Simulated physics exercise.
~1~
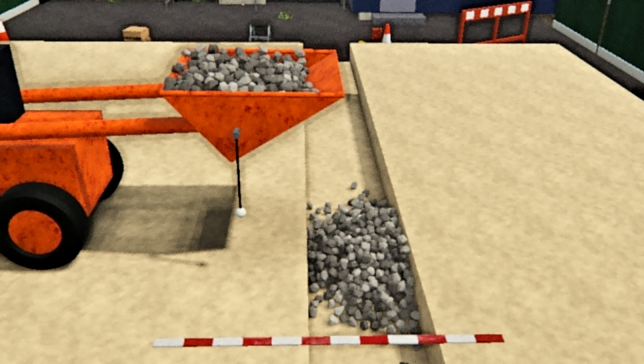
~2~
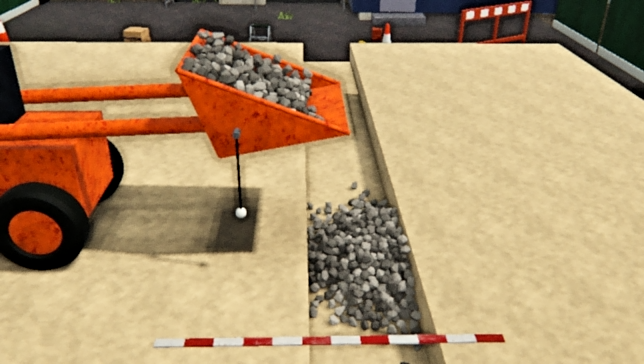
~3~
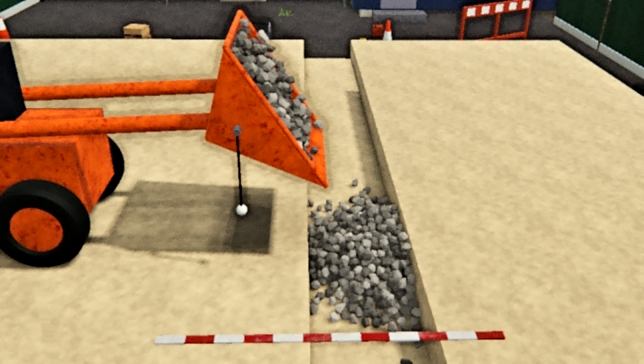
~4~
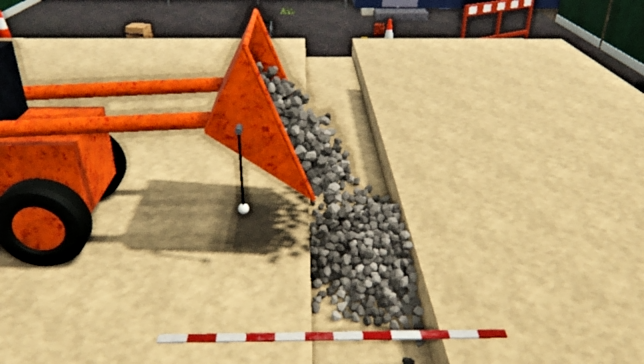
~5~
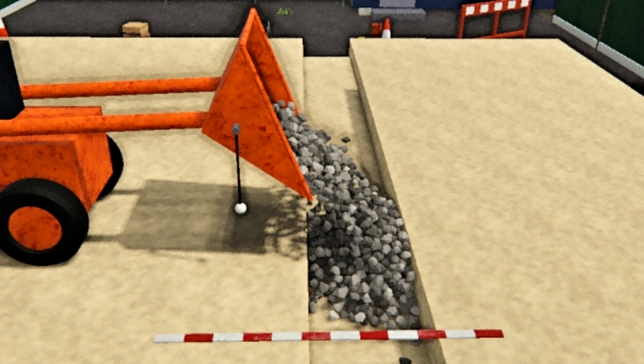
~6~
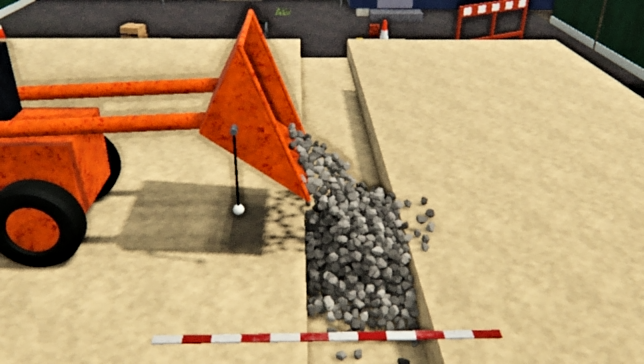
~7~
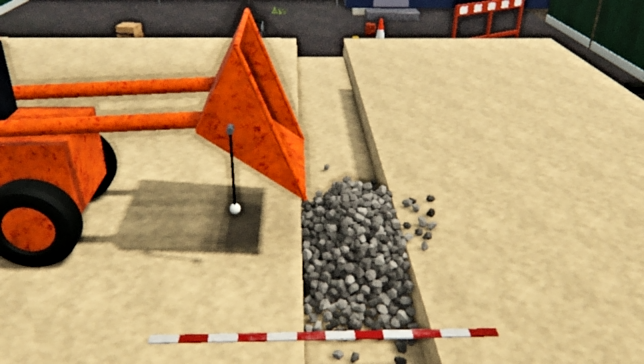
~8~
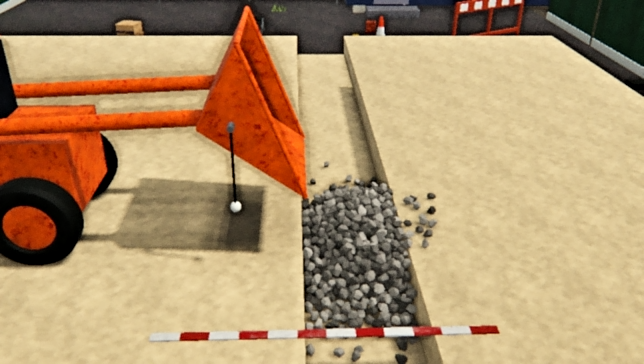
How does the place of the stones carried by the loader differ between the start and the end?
At the start they are up in the orange bucket, left of the trench. At the end they are lower and further right, nearly all on the pile in the trench with a few on the ground beyond it.
